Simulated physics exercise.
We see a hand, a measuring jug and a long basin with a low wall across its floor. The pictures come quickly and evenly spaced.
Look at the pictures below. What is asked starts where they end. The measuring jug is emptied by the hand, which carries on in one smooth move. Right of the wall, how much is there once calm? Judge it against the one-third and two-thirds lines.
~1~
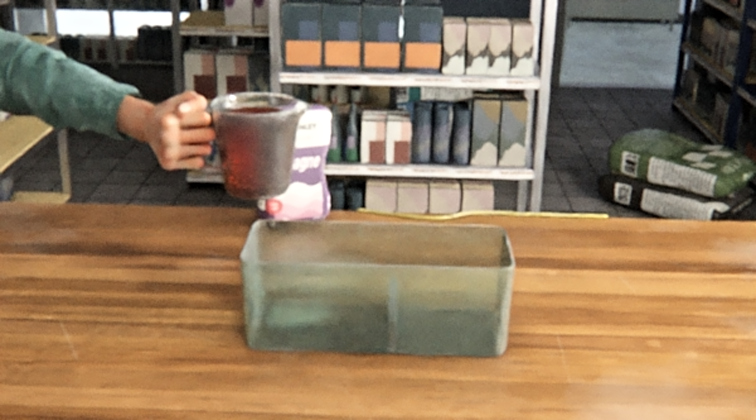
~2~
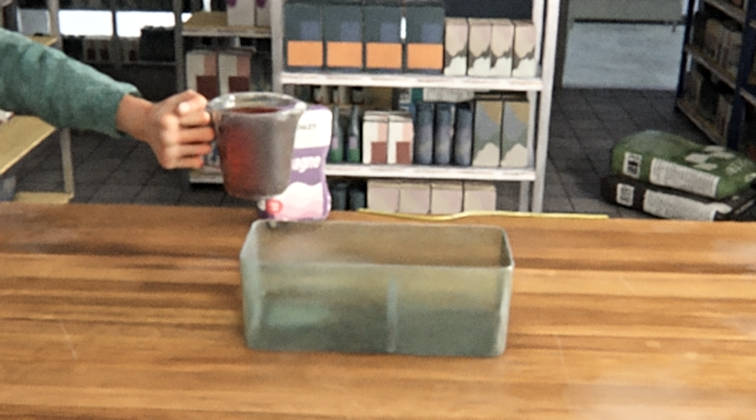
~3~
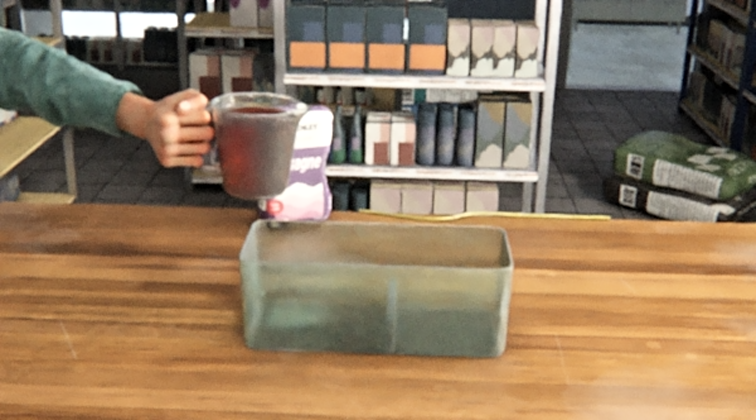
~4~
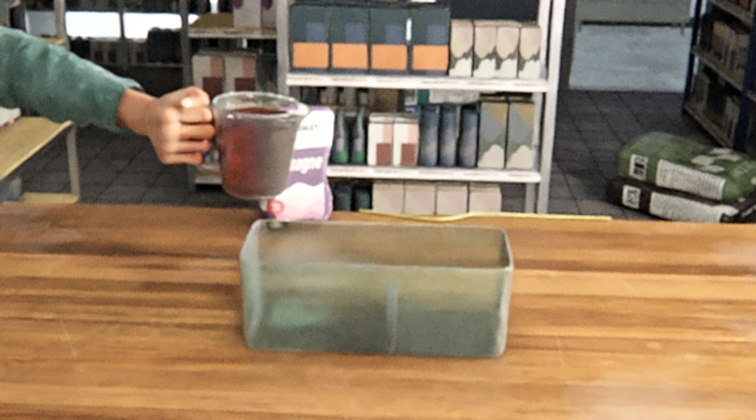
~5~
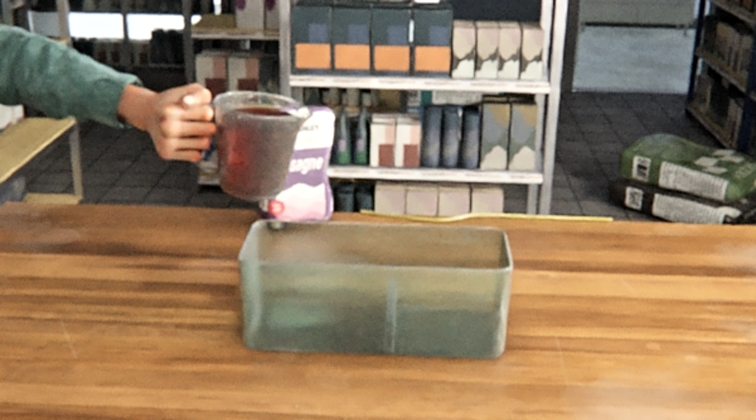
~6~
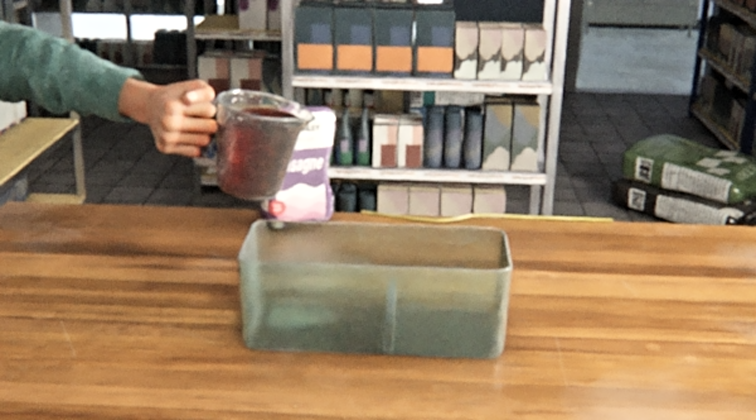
It ends up below the one-third line.
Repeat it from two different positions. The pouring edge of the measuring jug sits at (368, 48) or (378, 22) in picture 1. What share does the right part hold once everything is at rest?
90 %, 90 %.
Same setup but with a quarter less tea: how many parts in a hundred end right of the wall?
Roughly 5 %.
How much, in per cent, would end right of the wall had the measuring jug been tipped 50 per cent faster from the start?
Close to 5 per cent.
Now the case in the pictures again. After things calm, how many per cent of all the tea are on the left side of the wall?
About 95 per cent.
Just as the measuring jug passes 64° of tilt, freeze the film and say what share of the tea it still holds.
About 75 %.
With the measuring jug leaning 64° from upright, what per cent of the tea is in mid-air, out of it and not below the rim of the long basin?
About 15 per cent.
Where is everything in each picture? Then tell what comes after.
In the first frame, it leans 0°; its right rim is at (310, 107); the tea meets the walls at (217, 115) and (298, 117); the long basin's rim runs from (248, 241) to (509, 248); the wall's top is at (393, 298).
In the second frame, it leans 0°; its right rim is at (310, 107); the tea meets the walls at (216, 114) and (298, 117).
In the third frame, it leans 2°; its right rim is at (311, 108); the tea meets the walls at (217, 114) and (298, 118).
In the fourth frame, it leans 4°; its right rim is at (312, 111); the tea meets the walls at (218, 115) and (299, 119).
In the fifth frame, it leans 7°; its right rim is at (314, 114); the tea meets the walls at (219, 115) and (302, 119).
In the sixth frame, it leans 11°; its right rim is at (316, 118); the tea meets the walls at (221, 116) and (305, 120).
A moment on, the tilt is 64° and 75 per cent is still to pour, 8 is left of the wall and 0 right of it.
Next, the tilt is 100° and 17 per cent is still to pour, 66 is left of the wall and 1 right of it.
Then the tilt is 109° and 0 per cent is still to pour, 94 is left of the wall and 4 right of it.
Later the tilt is 109° and 0 per cent is still to pour, 94 is left of the wall and 4 right of it.
Finally, 94 per cent lies left of the wall, 4 right of it and 2 outside.
